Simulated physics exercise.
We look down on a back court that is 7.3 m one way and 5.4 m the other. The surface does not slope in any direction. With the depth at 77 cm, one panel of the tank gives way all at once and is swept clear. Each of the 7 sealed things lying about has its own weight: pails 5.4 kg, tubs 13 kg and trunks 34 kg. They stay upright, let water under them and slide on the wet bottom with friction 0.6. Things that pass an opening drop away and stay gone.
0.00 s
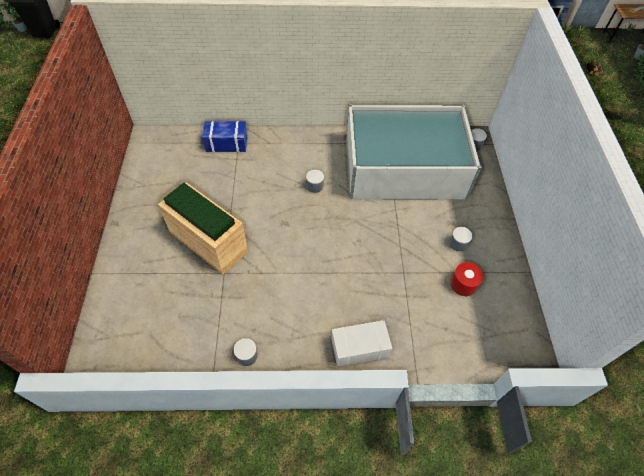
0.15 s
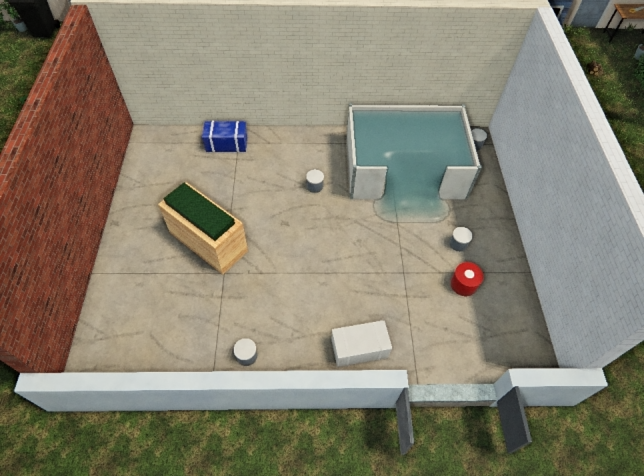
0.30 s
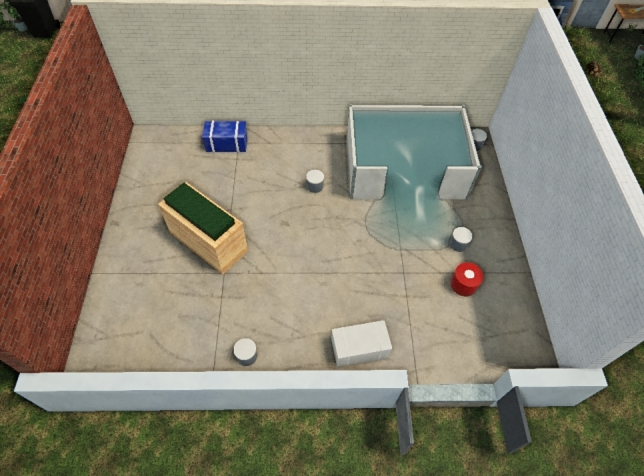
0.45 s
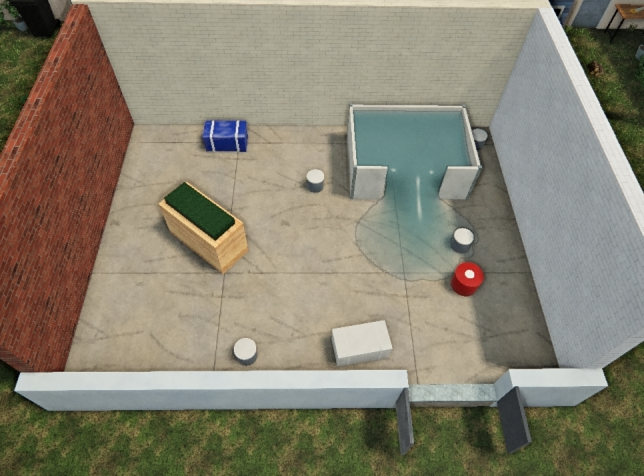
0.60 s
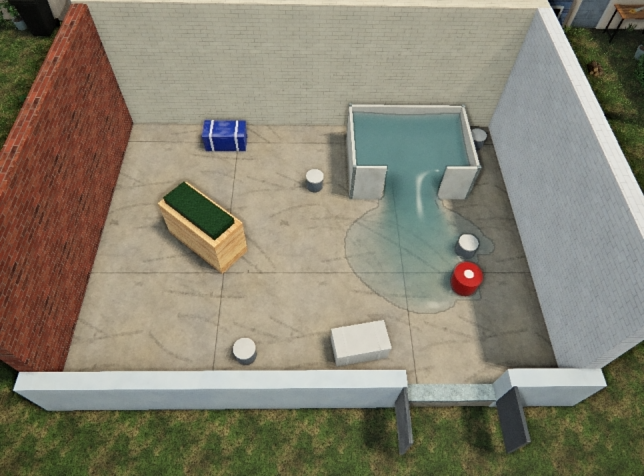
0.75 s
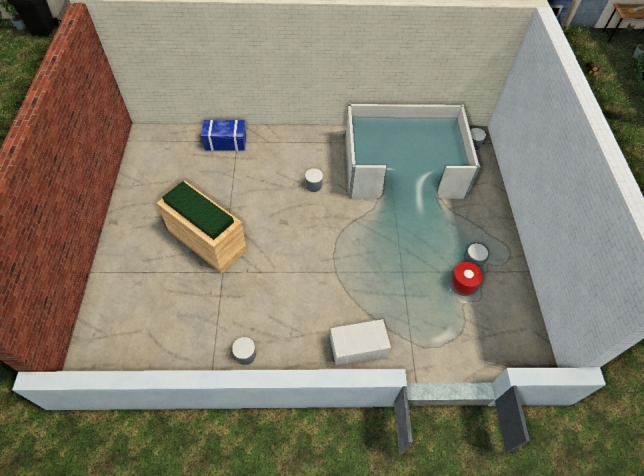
Water pours through an opening in the front of a tank and spreads across the walled court's floor, surrounding the red tub and pushing a small grey tub slightly right, while the blue trunk and planter-like wooden box stay still.
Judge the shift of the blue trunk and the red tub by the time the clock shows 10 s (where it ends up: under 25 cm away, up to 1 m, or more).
In short, blue trunk keeps to its starting spot; red tub gets moved a long way.
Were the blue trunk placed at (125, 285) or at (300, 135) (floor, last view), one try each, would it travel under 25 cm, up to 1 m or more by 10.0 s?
Run one, it remains planted; run two, it remains planted.
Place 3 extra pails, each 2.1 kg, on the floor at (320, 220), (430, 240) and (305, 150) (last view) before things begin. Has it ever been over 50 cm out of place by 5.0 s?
First within, then beyond, then within.
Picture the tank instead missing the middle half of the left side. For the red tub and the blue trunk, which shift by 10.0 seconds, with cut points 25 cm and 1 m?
In that case the red tub does not really move while the blue trunk winds up well away.
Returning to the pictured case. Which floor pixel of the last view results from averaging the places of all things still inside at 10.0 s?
That lands at roughly (312, 216).
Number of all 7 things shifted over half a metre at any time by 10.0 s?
Count: 4.
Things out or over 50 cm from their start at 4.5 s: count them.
The number by then is 4.
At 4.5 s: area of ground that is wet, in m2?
About 26 m2.
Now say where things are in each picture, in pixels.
In the first picture, the blue trunk at (224, 129), on the bottom; the red tub at (469, 274), on the bottom; water covers 3.2 m2; 0 of 7 have shifted.
In the second picture, the blue trunk at (224, 129), on the bottom; the red tub at (469, 274) rests on the ground; 3.9 m2 under water; 0 of 7 have shifted.
In the third picture, the blue trunk at (224, 129), on the bottom; the red tub at (469, 274) rests on the ground; 4.9 m2 under water; 0 of 7 have shifted.
In the fourth picture, the blue trunk at (225, 129) rests on the ground; the red tub at (470, 274) rests on the ground; 5.9 m2 under water; 0 of 7 have shifted.
In the fifth picture, the blue trunk at (224, 129) rests on the ground; the red tub at (469, 274), on the bottom; water covers 7.1 m2; 1 of 7 have shifted.
In the sixth picture, the blue trunk at (223, 128), on the bottom; the red tub at (469, 274), on the bottom; water covers 8.7 m2; 1 of 7 have shifted.
After 2.0 s the blue trunk is near (223, 128), 0.0 m from its start, aground; the red tub is near (555, 352), 1.7 m from its start, afloat; 0 of 7 are out; 3 afloat.
After 4.5 s the blue trunk is near (223, 128), 0.0 m from its start, aground; the red tub has gone out; 1 of 7 are out; 2 afloat.
After 7.0 s the blue trunk is near (223, 128), 0.0 m from its start, aground; the red tub has gone out; 1 of 7 are out; 1 afloat.
After 10.0 s the blue trunk is near (223, 128), 0.0 m from its start, aground; the red tub has gone out; 1 of 7 are out; 0 afloat.
